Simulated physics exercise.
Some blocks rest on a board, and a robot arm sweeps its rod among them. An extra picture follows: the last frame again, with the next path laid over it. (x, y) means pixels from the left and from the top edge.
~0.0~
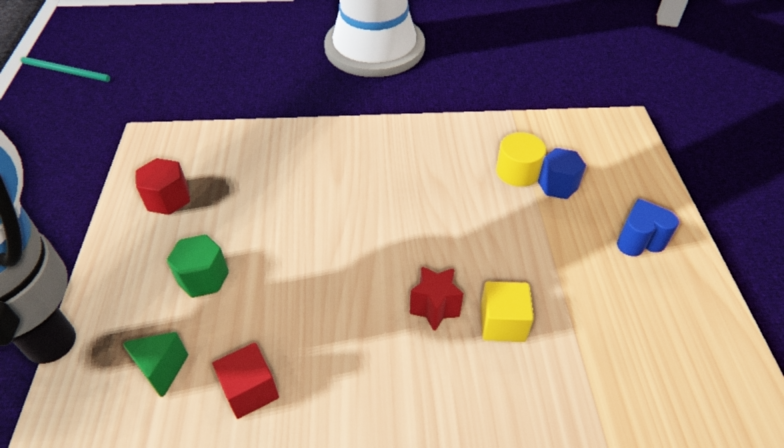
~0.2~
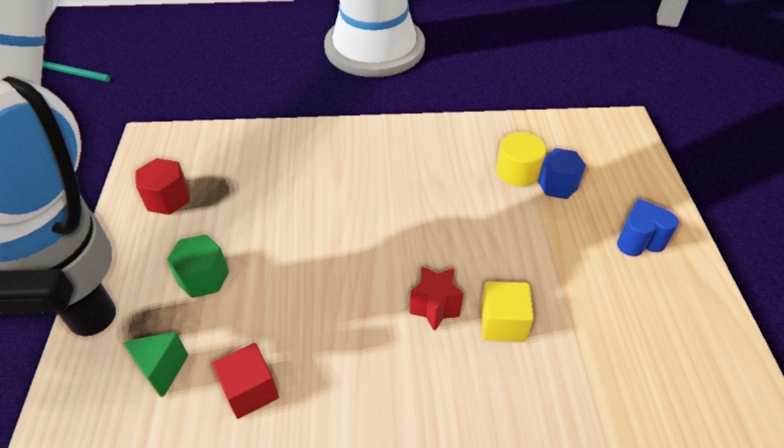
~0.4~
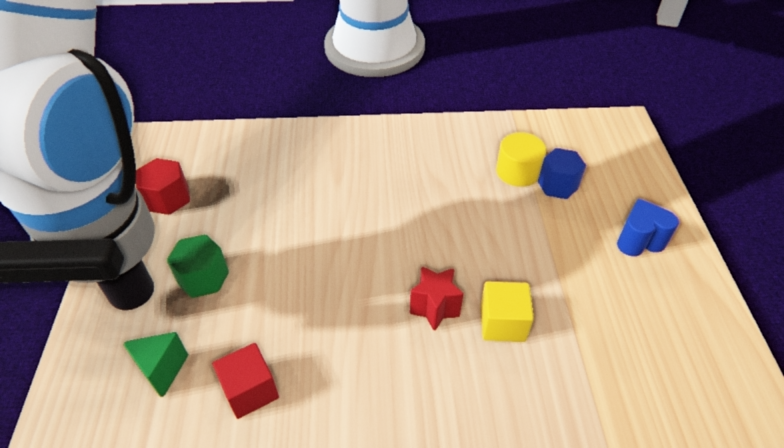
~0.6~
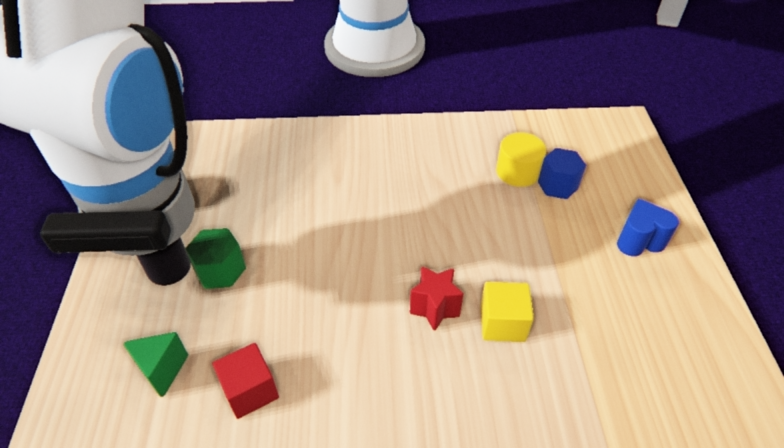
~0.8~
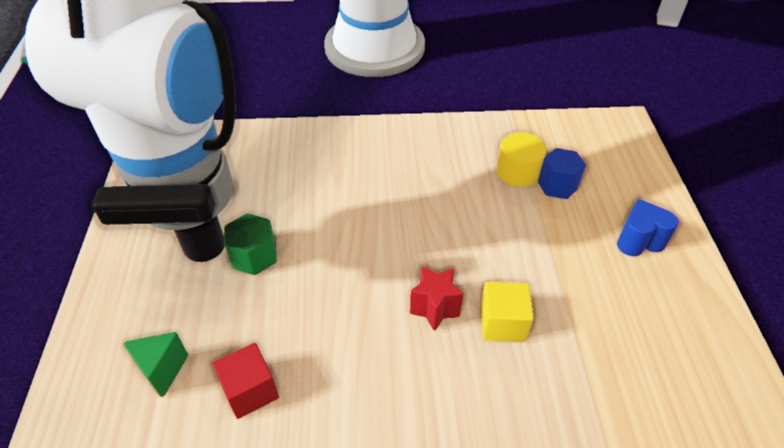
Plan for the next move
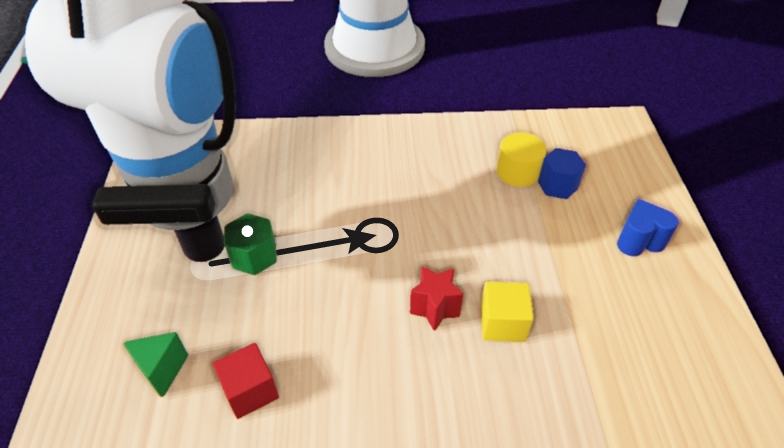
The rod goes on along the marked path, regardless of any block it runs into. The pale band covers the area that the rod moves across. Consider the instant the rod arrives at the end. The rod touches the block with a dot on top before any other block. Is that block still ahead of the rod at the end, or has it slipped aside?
The rod will still be pushing it.
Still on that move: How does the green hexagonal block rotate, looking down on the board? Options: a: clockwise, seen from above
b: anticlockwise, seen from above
It's b.
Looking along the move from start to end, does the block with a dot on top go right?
No.
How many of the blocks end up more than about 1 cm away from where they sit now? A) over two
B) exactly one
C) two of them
That would be B.
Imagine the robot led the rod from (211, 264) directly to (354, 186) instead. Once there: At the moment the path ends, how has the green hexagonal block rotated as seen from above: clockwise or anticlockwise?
The green hexagonal block rotates clockwise.
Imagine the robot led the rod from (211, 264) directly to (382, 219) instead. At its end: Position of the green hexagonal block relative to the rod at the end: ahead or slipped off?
When the path is over, you would find the green hexagonal block still in front of the rod.
Path on the board, in a line from (211, 264) to (376, 235); the dot is on the green hexagonal block.
On the path given first. One third of the way, rod (265, 238); green hexagonal block (306, 219).
Two thirds of the way, rod (322, 228); green hexagonal block (361, 207), turned 20° anticlockwise.
At the end, rod (376, 218); green hexagonal block (412, 194), turned 30° anticlockwise; red star in place.
